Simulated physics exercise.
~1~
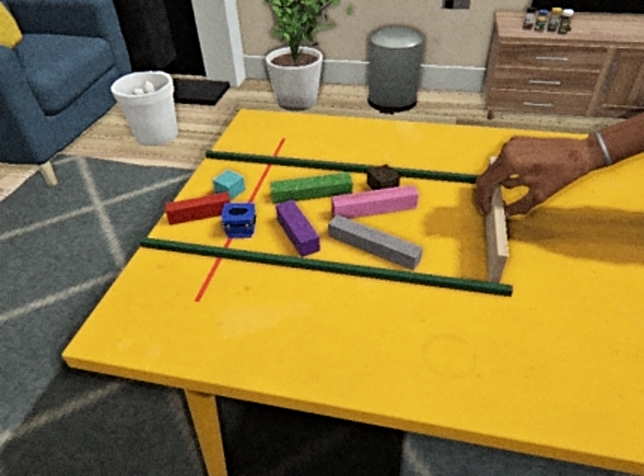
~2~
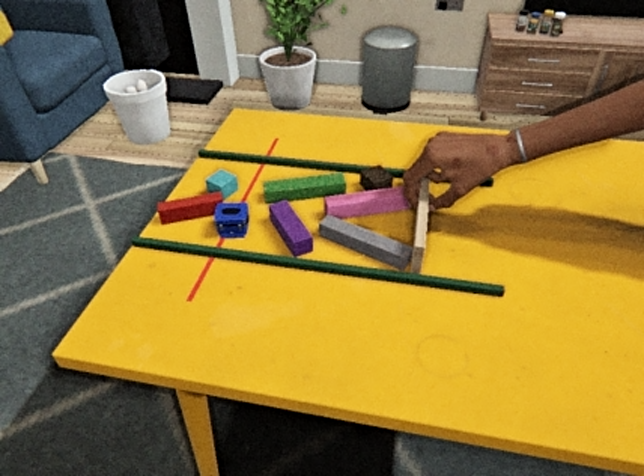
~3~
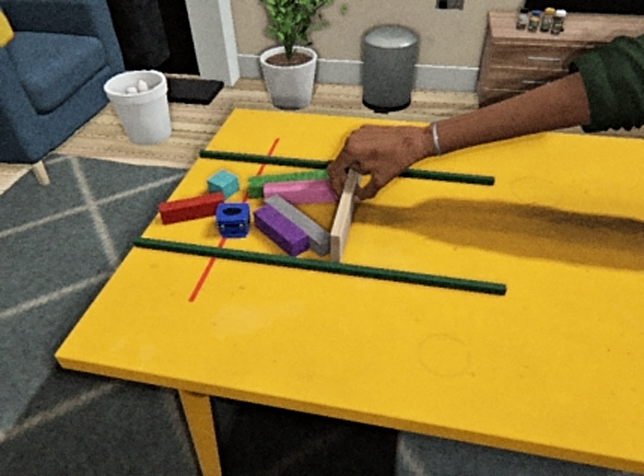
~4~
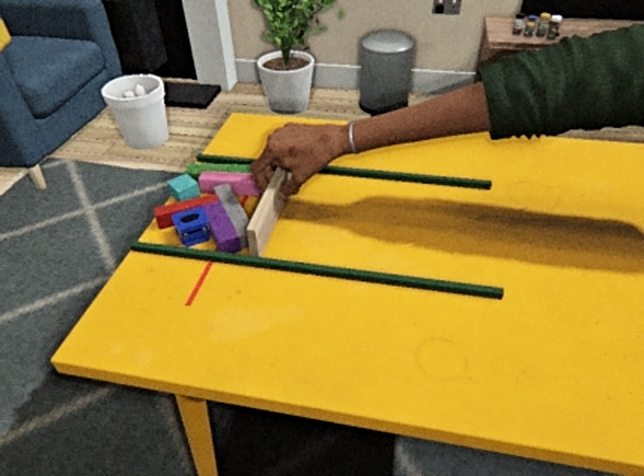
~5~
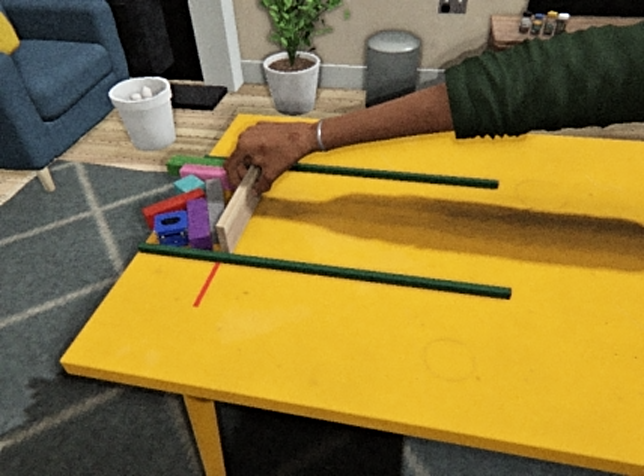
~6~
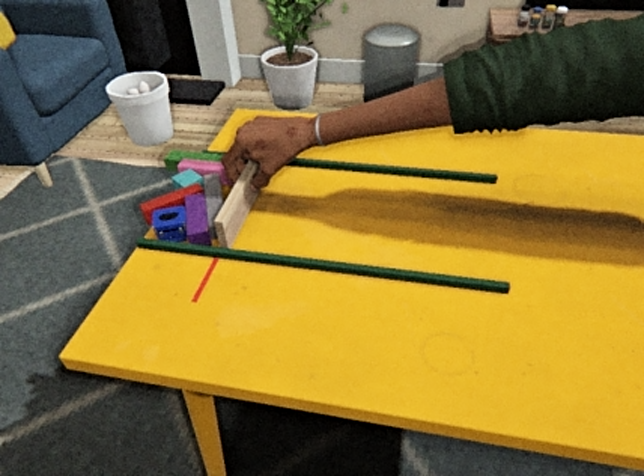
On a yellow table, a hand sliding a board left between green rails, bunching coloured blocks at the edge, where none fall.
